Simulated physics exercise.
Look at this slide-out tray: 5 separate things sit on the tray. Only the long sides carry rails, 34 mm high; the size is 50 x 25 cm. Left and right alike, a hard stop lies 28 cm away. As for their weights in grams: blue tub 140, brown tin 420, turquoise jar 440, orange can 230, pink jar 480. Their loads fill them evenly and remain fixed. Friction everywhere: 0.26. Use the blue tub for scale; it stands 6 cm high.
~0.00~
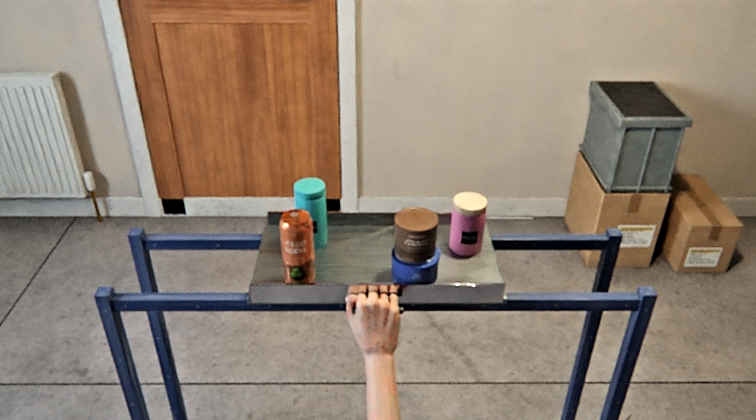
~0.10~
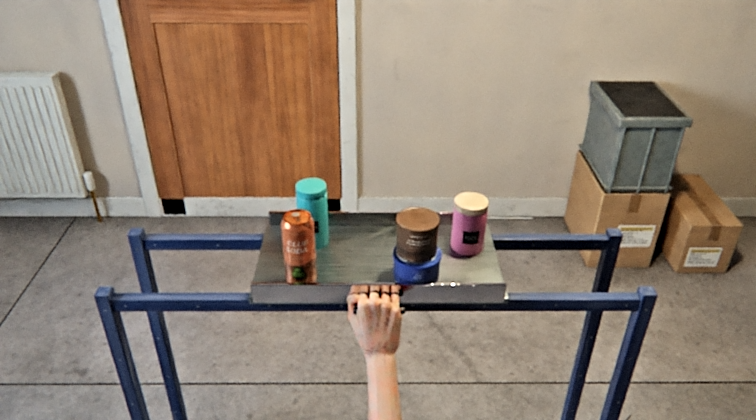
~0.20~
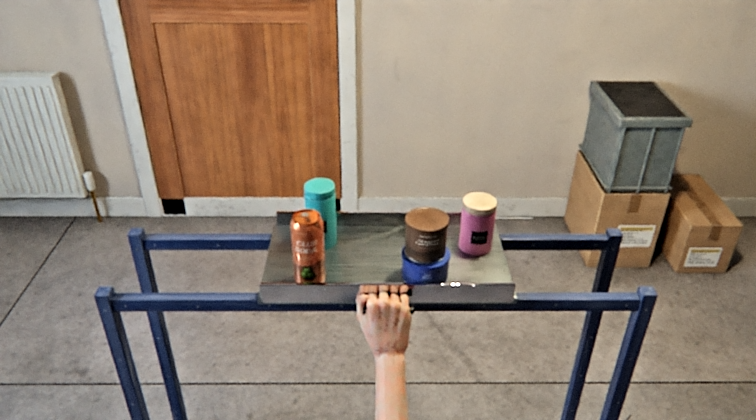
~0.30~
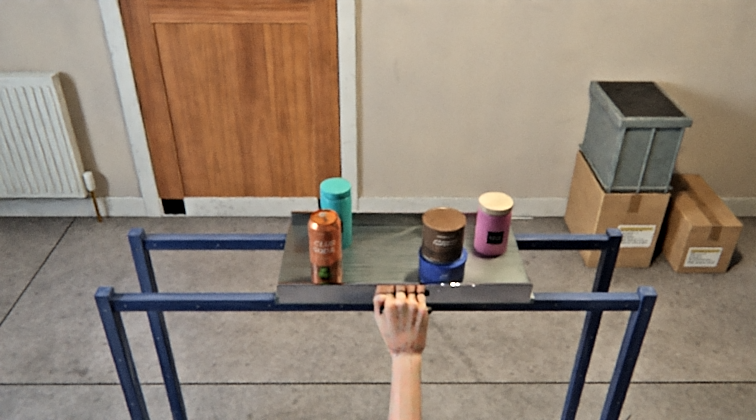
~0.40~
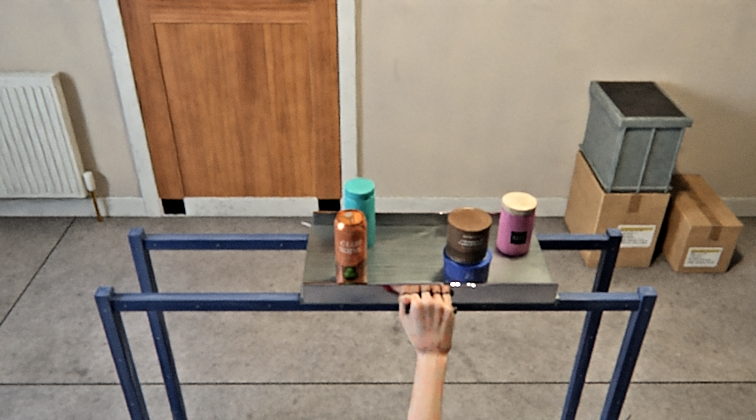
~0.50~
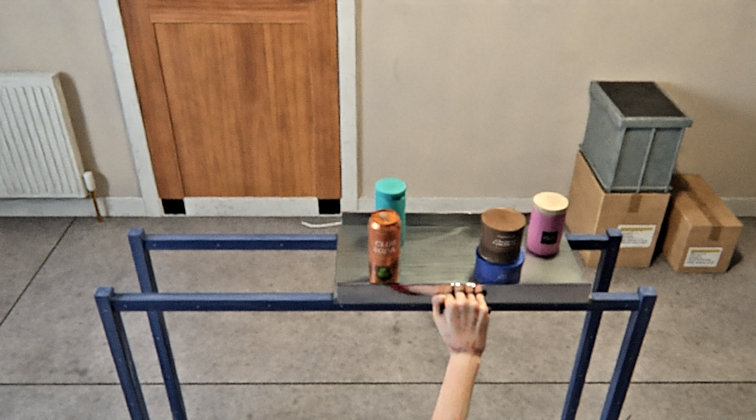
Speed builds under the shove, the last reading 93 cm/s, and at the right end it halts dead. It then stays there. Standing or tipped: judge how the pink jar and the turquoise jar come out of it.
The pink jar comes out tipped. The turquoise jar comes out standing.
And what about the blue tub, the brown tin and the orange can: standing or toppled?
In the last frame the blue tub remains up, the brown tin does not stay up and the orange can remains up.
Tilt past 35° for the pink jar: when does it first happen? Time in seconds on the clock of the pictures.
Roughly at the 0.8 s mark.
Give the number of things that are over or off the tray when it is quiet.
In all, 2.
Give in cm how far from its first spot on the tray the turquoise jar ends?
Displacement: Approx. 16 cm.
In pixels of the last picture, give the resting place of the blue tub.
It ends up at about (609, 265).
By 0.80 s, tray 28 cm right; pink jar now off the tray; turquoise jar 12 cm from its spot near (494, 214); brown tin 12 cm from its spot.
By 1.00 s, tray 28 cm right; turquoise jar 16 cm from its spot near (512, 214); brown tin tilted 14°; orange can 16 cm from its spot.
By 1.40 s, tray 28 cm right; brown tin now off the tray; turquoise jar 16 cm from its spot near (512, 214); orange can 16 cm from its spot.
When it is over (1.7 s), off the tray and tipped over, brown tin and pink jar; not toppled but over 5 cm from the start, blue tub, turquoise jar and orange can. In the last view, turquoise jar near (512, 214).
